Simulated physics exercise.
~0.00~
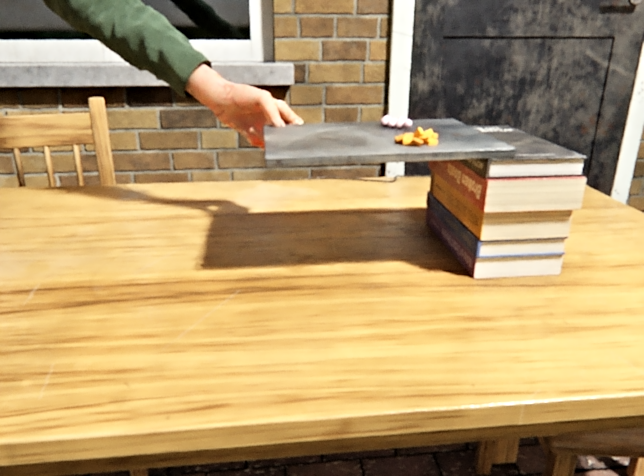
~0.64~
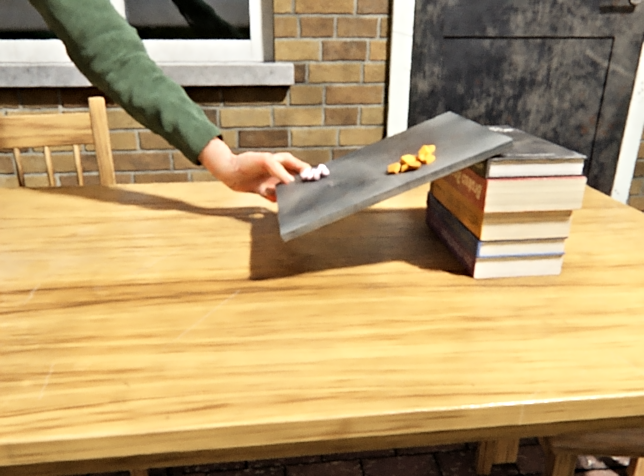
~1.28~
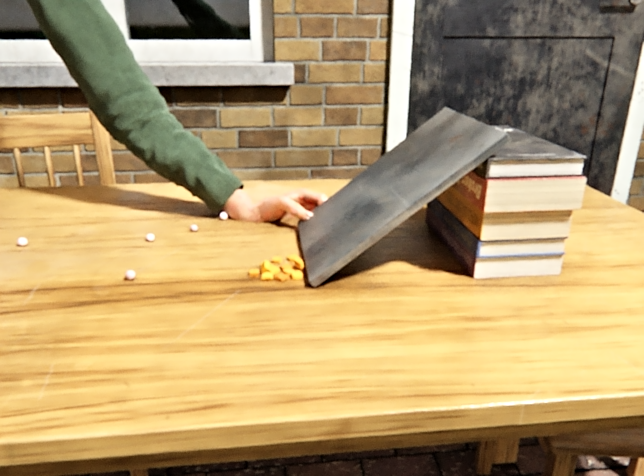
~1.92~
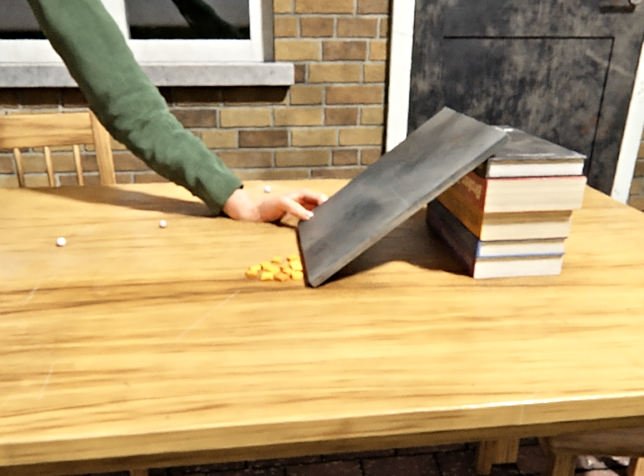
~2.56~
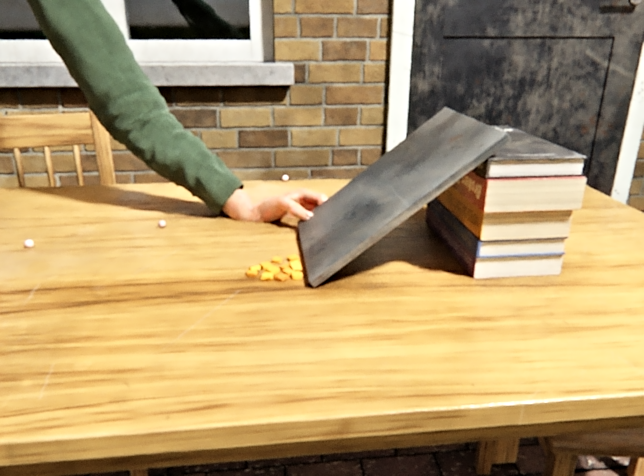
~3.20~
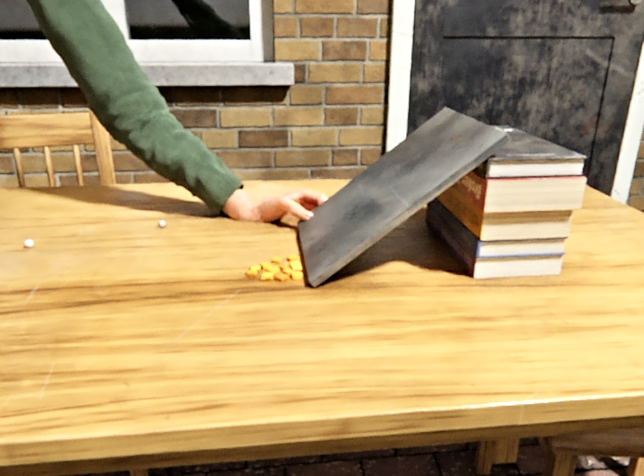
At first, a hand in a green sleeve holds the left end of a grey board level, its other end resting on a pile of books on a wooden table. A small cluster of white balls sits behind a cluster of orange pieces on the board. The hand lowers the free end, and the white balls slip down toward it ahead of the orange ones. As the board tilts steeply to the table, the white balls scatter leftward while the orange pieces slide into a heap at its foot. Finally, the heap stays put, the hand remains at the board, and only two white balls are still visible on the table, farther away.
